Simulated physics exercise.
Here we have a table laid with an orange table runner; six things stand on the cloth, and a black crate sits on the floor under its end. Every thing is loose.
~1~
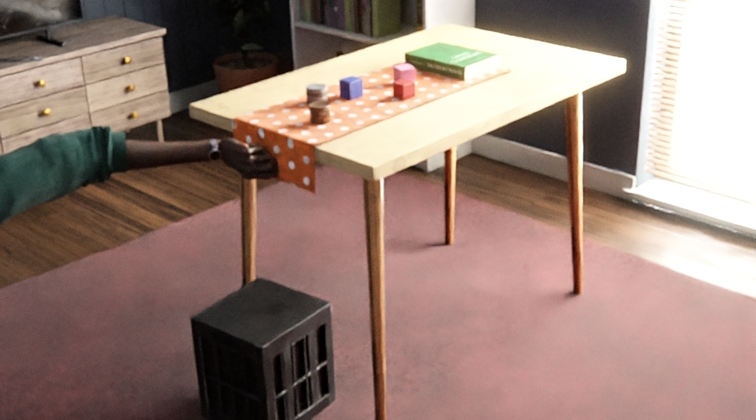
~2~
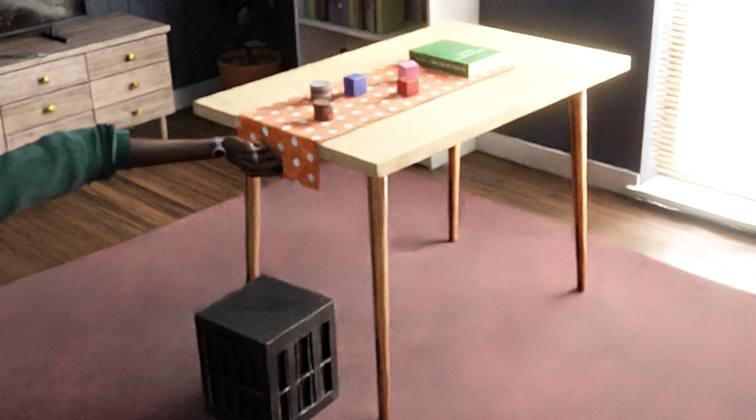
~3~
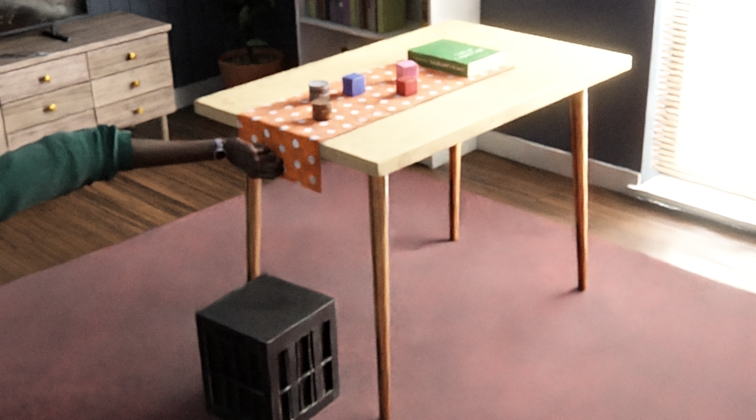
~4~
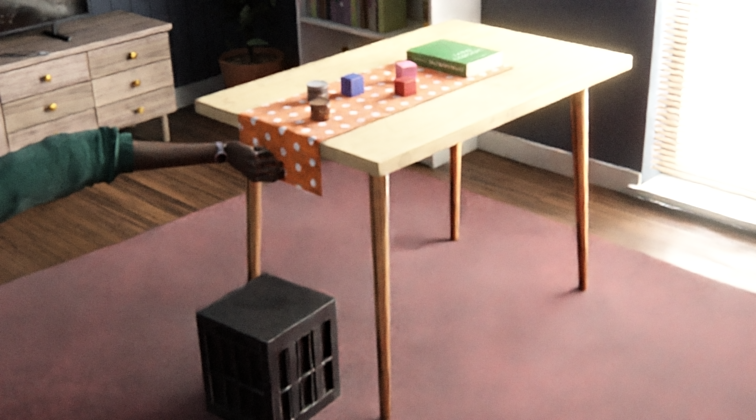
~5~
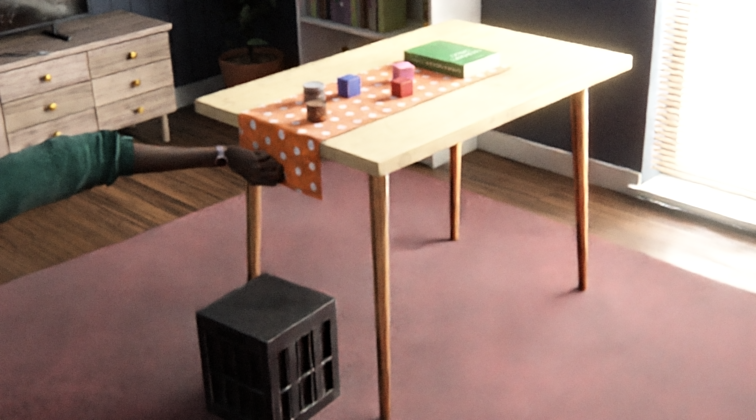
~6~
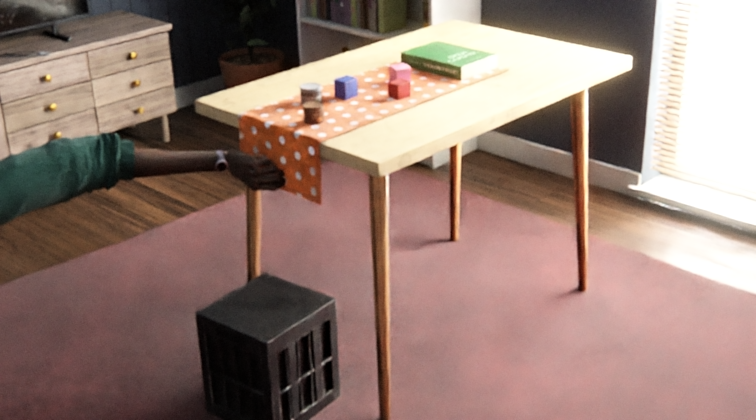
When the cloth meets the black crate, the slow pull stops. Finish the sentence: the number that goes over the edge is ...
The number that goes over the edge is three.
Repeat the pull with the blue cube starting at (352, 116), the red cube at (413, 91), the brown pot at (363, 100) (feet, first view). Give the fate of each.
Blue cube gone, red cube stays, brown pot gone.
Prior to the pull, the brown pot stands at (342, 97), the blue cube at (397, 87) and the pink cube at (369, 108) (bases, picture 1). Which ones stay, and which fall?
The brown pot is off the top, the blue cube is still on top and the pink cube is off the top.
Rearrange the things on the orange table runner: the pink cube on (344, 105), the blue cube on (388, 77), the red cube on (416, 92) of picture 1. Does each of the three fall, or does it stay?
The pink cube tumbles off, the blue cube does not fall, the red cube stays on.
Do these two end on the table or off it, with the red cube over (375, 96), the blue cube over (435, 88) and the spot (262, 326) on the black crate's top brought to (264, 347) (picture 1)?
Red cube: Off. Blue cube: Still up.
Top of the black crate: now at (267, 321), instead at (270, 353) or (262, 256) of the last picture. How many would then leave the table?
That would be 4 and 1.
A little later, hem near (283, 225); brown pot gone.
Next, hem near (284, 271); brown pot and grey pot gone.
Later still, hem on the crate; brown pot, grey pot and blue cube gone.
When it is over, hem on the crate; brown pot, grey pot and blue cube gone. The count of fallen things is three.
